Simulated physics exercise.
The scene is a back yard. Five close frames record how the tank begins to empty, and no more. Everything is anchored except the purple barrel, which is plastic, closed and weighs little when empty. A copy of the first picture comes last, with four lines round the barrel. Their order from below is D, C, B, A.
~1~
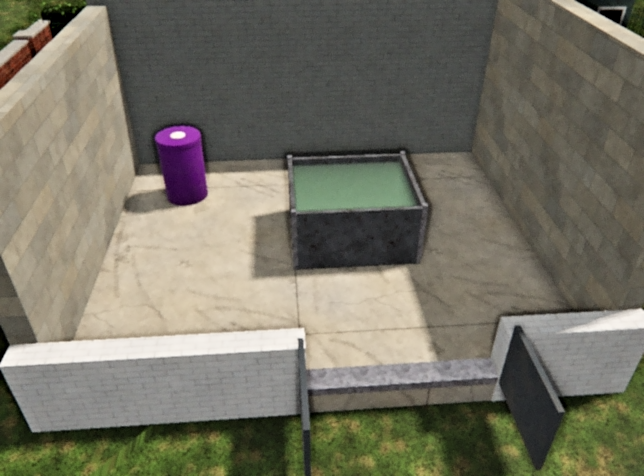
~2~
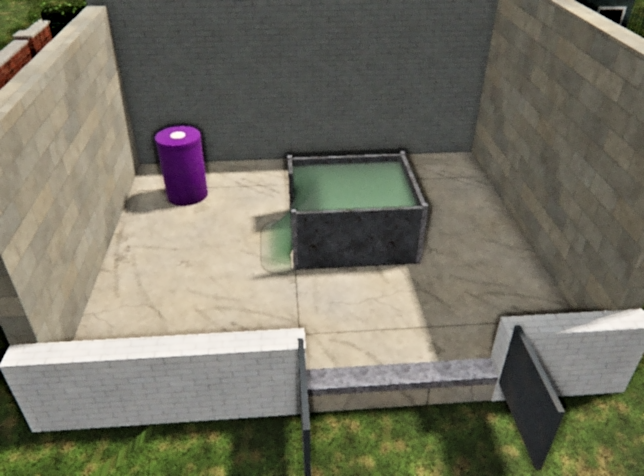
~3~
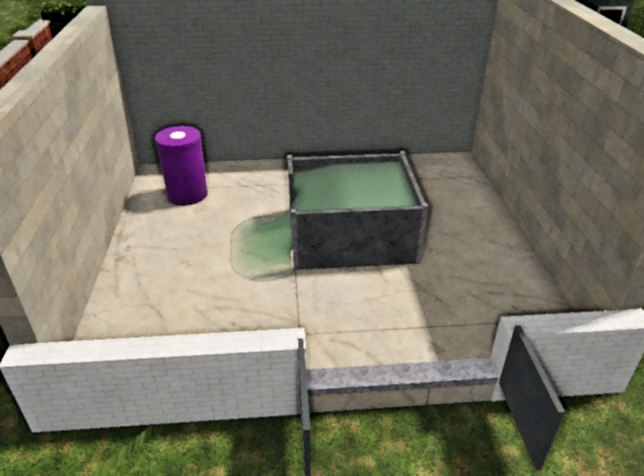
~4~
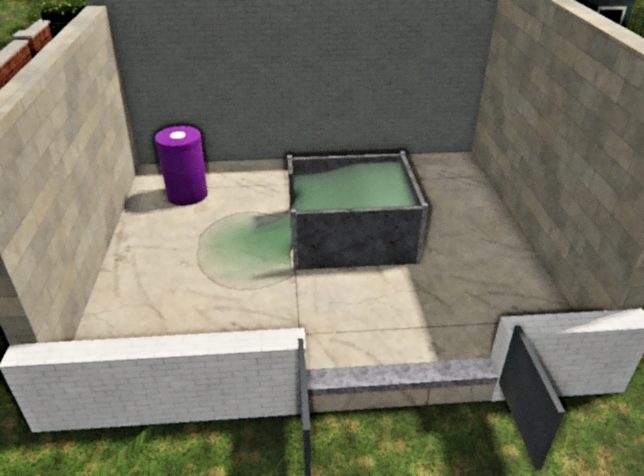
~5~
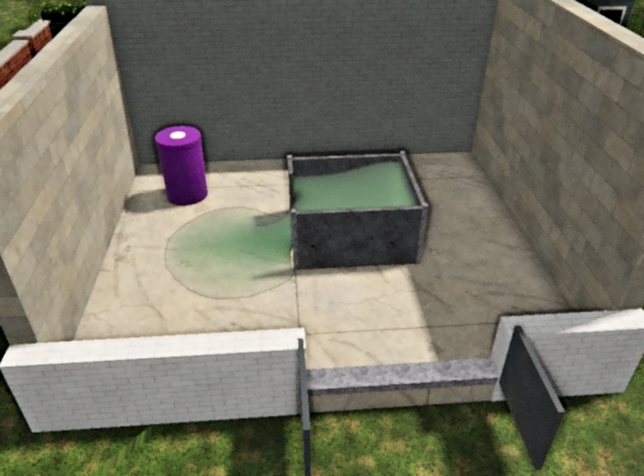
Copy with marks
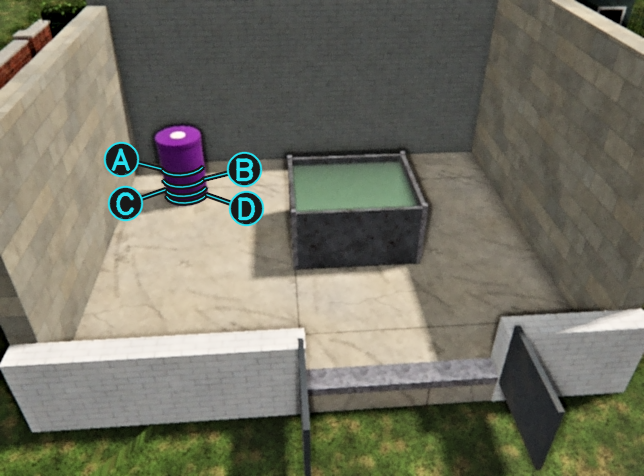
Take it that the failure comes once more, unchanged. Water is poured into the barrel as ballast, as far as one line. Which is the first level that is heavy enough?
Go for C.
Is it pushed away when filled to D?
Yes.
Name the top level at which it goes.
That is level D.
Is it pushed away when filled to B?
No, that is safe.
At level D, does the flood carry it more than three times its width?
No.
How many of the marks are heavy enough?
Three of the four.
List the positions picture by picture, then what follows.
Lid of the purple barrel at (178, 136); tank full, its middle at (352, 187); open gate at (403, 326).
Water covers 2 % of the ground and is seen nearest the barrel at (276, 222).
Water covers 4 % of the ground and is seen nearest the barrel at (251, 221).
Water covers 7 % of the ground and is seen nearest the barrel at (221, 223).
Lid of the purple barrel at (178, 136); water covers 10 % of the ground and is seen nearest the barrel at (202, 218).
On the marked copy, A at (180, 175); B at (182, 187); C at (183, 196); D at (185, 203); from the bottom up D, C, B, A.
If A is chosen, it does not move.
If B is chosen, it does not move.
If C is chosen, it does not move.
If D is chosen, it is pushed about twice its own width away.
